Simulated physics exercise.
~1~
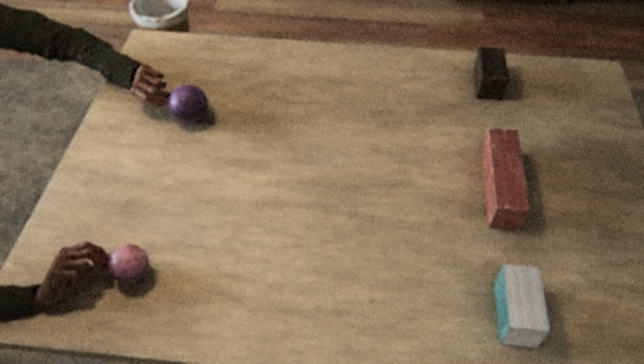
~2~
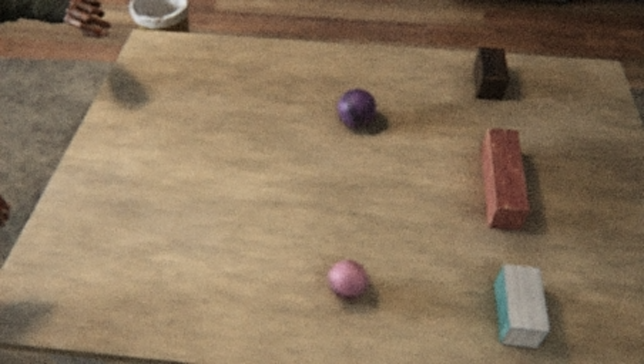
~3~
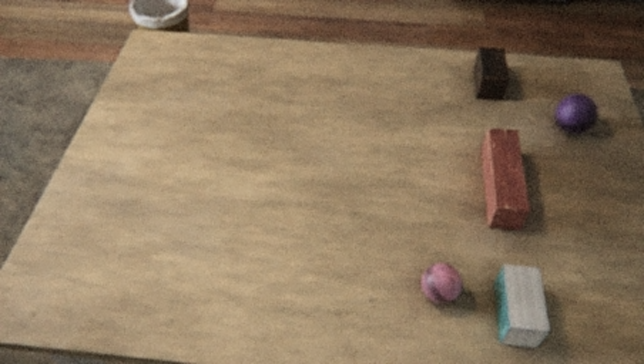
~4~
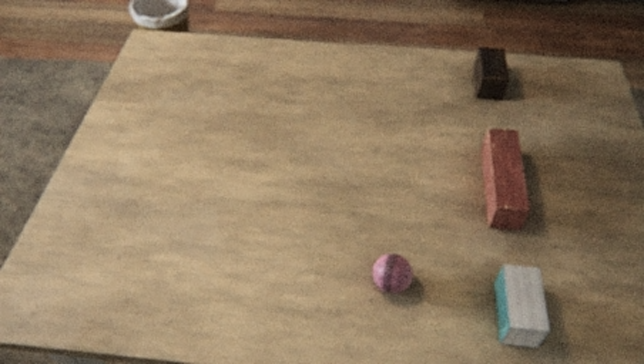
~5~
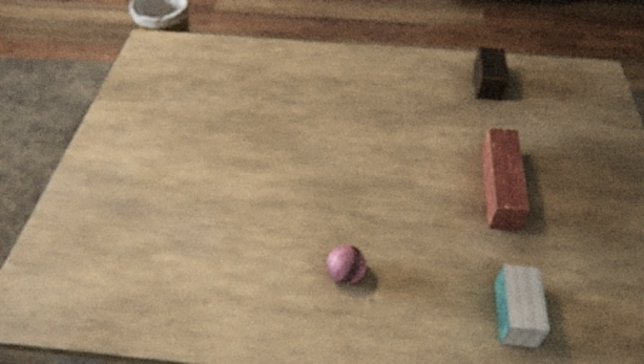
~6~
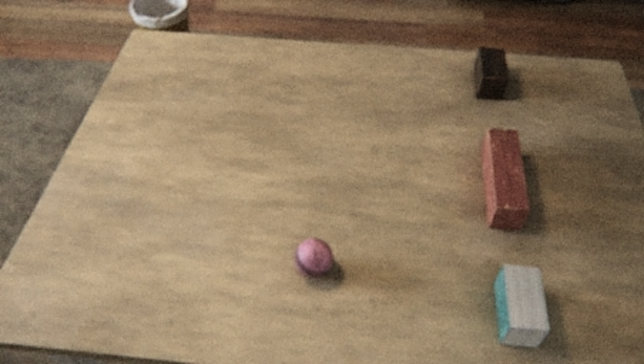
On a wooden board, hands roll two balls; the purple passes between blocks, the pink rebounds.
